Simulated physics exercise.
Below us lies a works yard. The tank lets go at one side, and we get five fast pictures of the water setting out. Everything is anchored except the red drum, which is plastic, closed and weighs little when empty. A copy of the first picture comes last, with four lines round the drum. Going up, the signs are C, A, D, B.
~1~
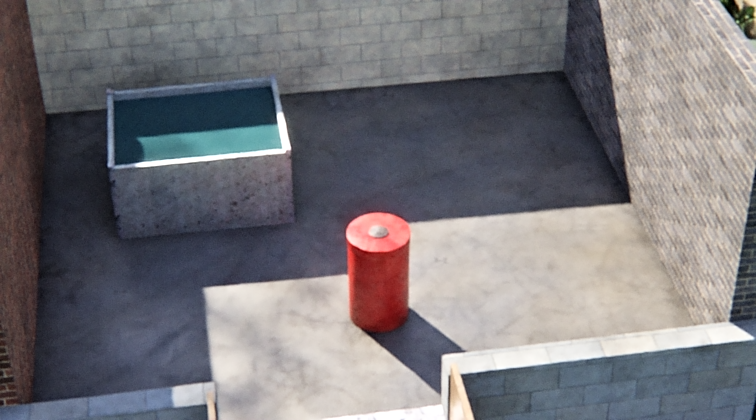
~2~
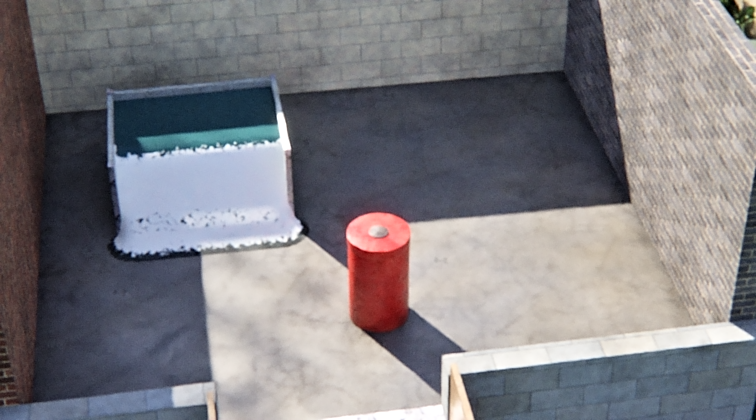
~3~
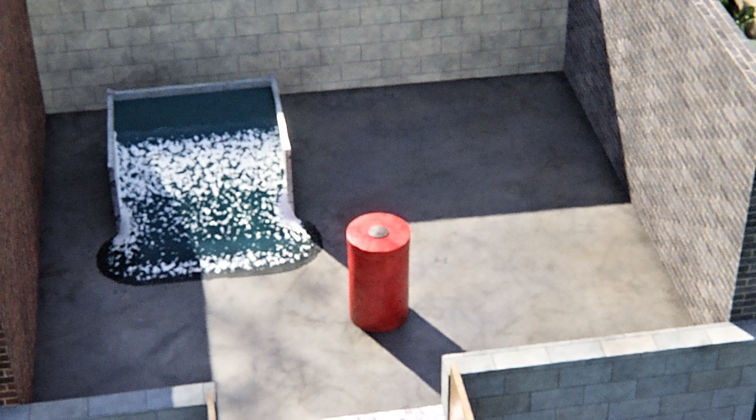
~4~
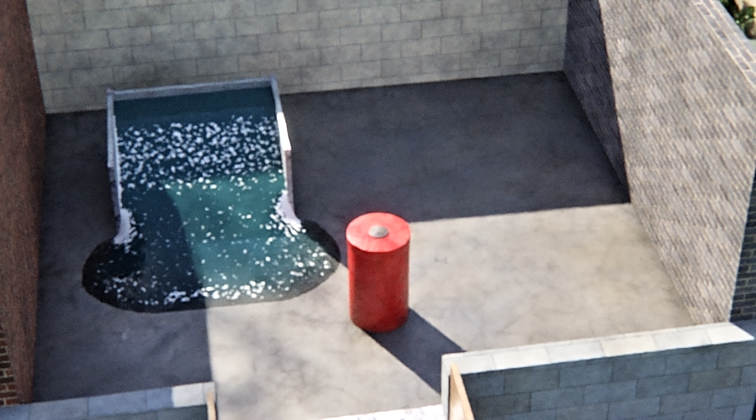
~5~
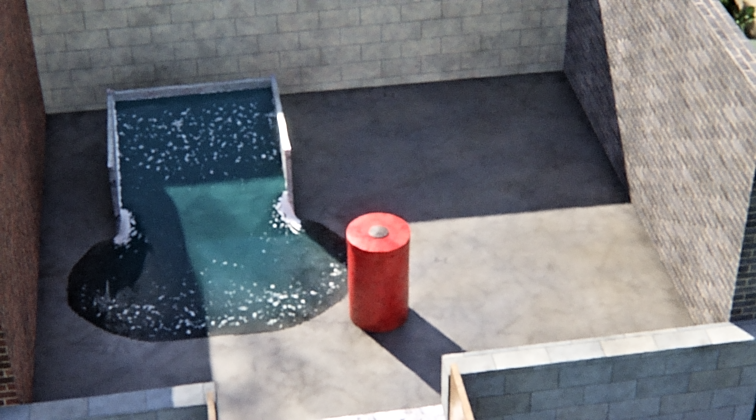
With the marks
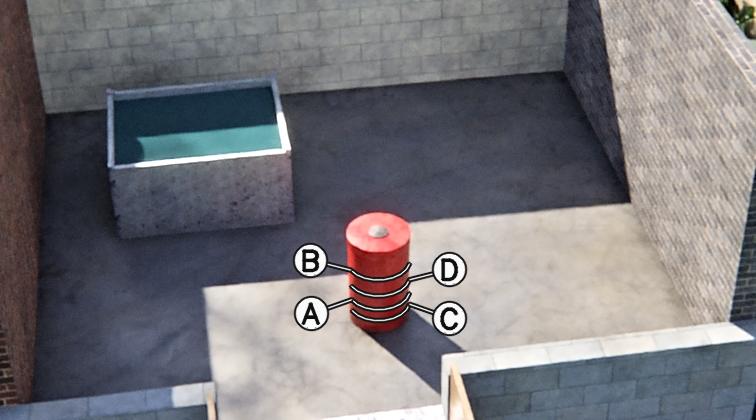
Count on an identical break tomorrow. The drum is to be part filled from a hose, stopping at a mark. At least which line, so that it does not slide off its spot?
Take A.
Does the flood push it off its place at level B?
No, not at all.
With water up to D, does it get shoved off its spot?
No.
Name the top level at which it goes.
That would be C.
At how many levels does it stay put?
Three of them.
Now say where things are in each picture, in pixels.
The first picture shows lid of the red drum at (378, 232); tank full, its middle at (196, 128); open gate at (330, 373).
In the second picture, 2 % of the ground wet, in view closest to the drum at (290, 233).
In the third picture, 5 % of the ground wet, in view closest to the drum at (301, 254).
In the fourth picture, 8 % of the ground wet, in view closest to the drum at (325, 270).
The fifth picture shows lid of the red drum at (378, 232); 13 % of the ground wet, in view closest to the drum at (343, 287).
On the marked copy, A at (383, 309); B at (383, 279); C at (384, 320); D at (383, 295); from the bottom up C, A, D, B.
For level A, it does not move.
For level B, it does not move.
For level C, it is pushed about its own width away.
For level D, it does not move.
